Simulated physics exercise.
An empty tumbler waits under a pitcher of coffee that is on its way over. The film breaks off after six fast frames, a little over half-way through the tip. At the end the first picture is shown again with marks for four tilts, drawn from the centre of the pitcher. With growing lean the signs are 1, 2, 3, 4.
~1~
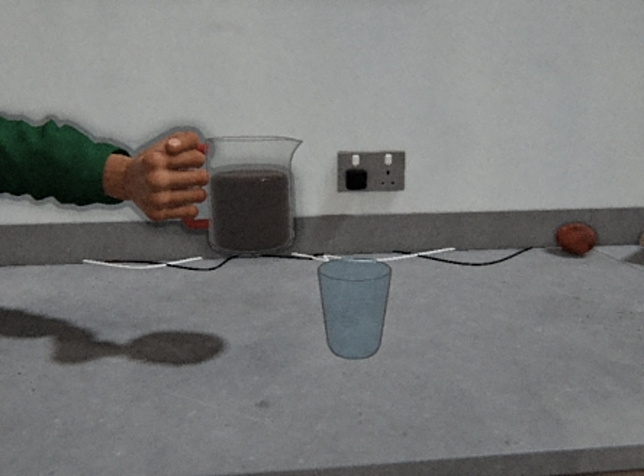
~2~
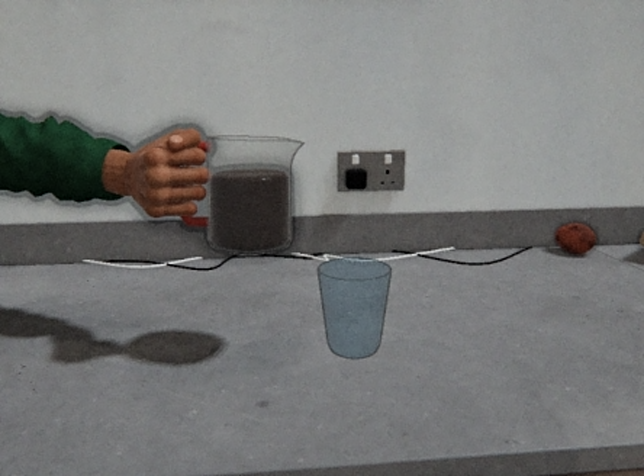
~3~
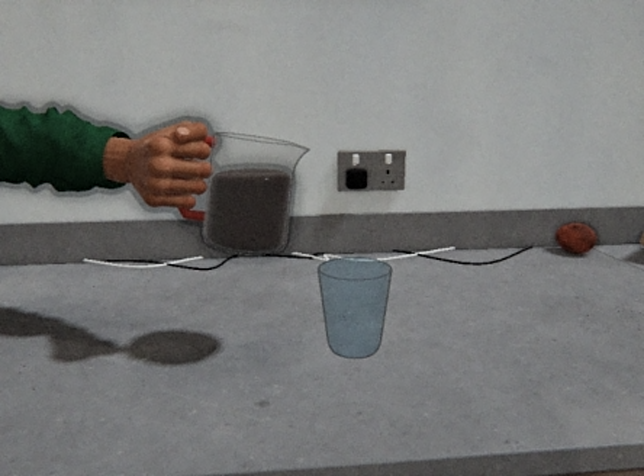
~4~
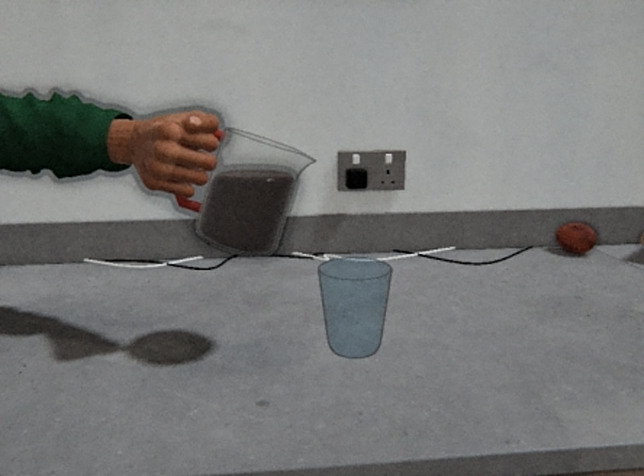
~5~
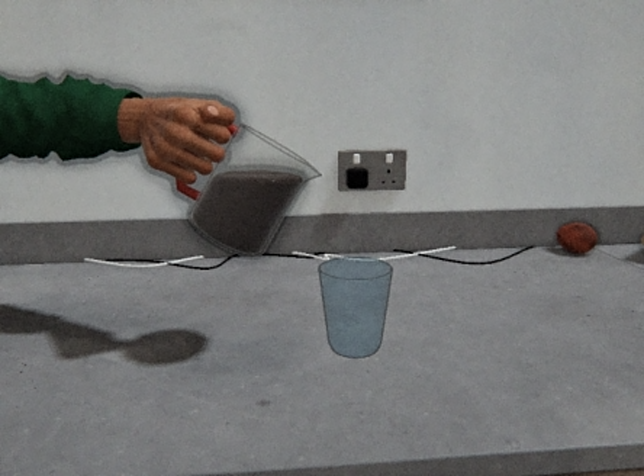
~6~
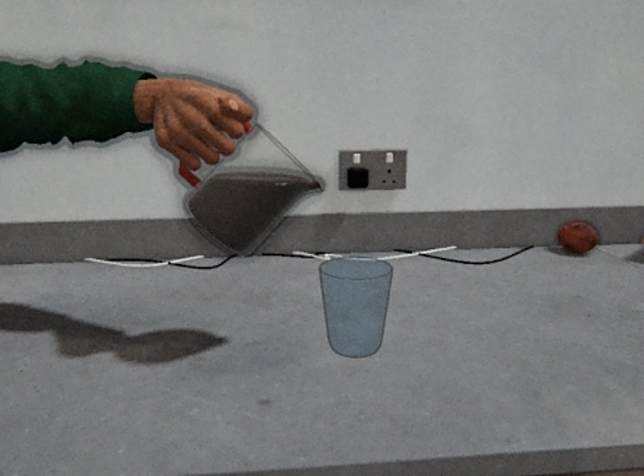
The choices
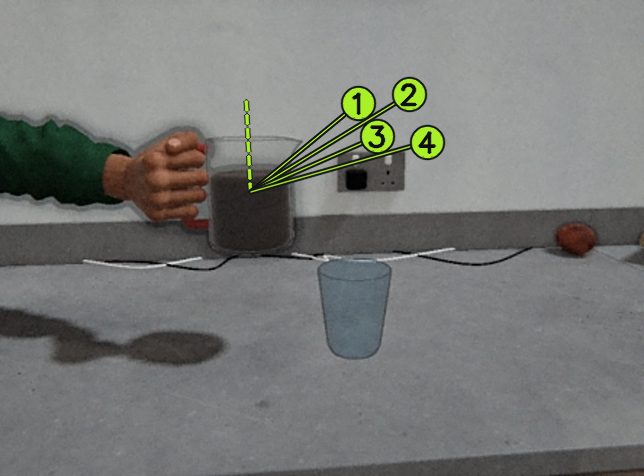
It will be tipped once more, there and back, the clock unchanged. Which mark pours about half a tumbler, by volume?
I would pick line 3.
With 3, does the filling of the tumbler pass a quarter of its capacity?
Yes.
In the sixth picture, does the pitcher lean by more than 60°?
No.
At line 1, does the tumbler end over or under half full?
Under half.
In lime, 1 at (345, 114); 2 at (394, 103); 3 at (361, 143); 4 at (410, 146).
If 1 is chosen, the tumbler ends with about 15 % of what it can hold.
If 2 is chosen, the tumbler ends with about 29 % of what it can hold.
If 3 is chosen, the tumbler ends with about 47 % of what it can hold.
If 4 is chosen, the tumbler ends with about 66 % of what it can hold.
